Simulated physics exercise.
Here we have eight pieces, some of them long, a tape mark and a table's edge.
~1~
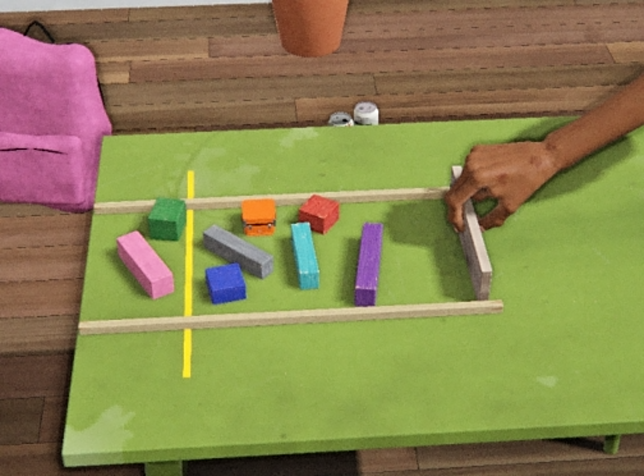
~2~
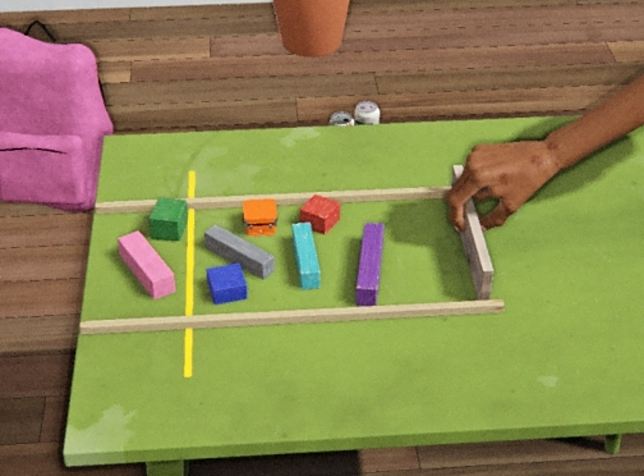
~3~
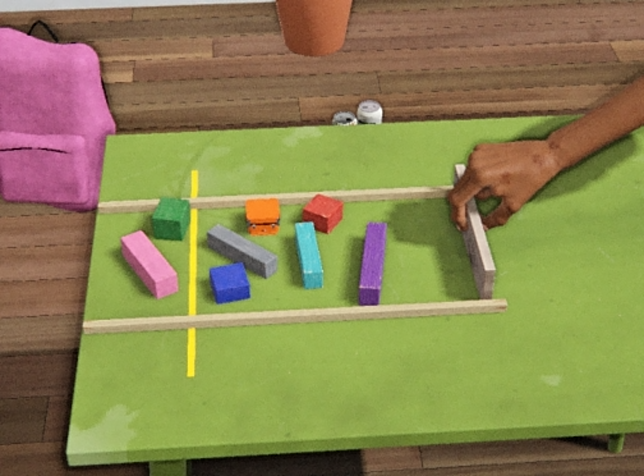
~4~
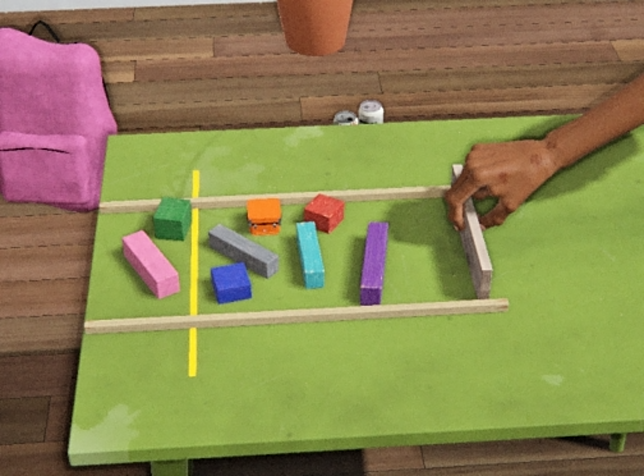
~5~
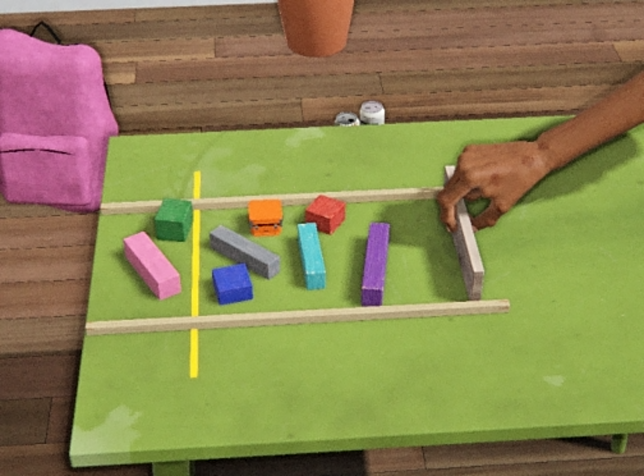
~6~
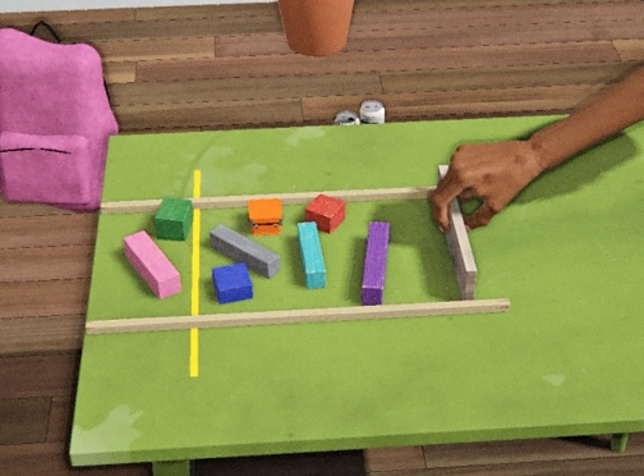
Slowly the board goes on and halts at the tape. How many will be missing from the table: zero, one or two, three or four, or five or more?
The number that fall off is zero.
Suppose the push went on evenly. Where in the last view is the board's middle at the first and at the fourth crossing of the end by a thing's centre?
At (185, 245) for the first, at (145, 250) for the fourth.
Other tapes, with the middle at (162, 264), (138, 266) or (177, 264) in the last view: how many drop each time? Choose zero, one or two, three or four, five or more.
In that order: Either one or two; three to four; 1 or 2.
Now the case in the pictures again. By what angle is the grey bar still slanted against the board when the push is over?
Some 20 degrees.
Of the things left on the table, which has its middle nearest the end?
Foremost is the green block.
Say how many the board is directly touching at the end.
The number is 2.
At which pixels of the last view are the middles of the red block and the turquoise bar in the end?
Near (181, 226) and (166, 262).
A little later, none off yet; pink bar at rest near (152, 265); green block at rest near (174, 219); blue block at rest near (232, 284).
Next, none off yet; pink bar at rest near (152, 265); green block shifted about its own width near (145, 219); blue block shifted about its own width near (184, 299).
When it is over, the number that fall off is zero.
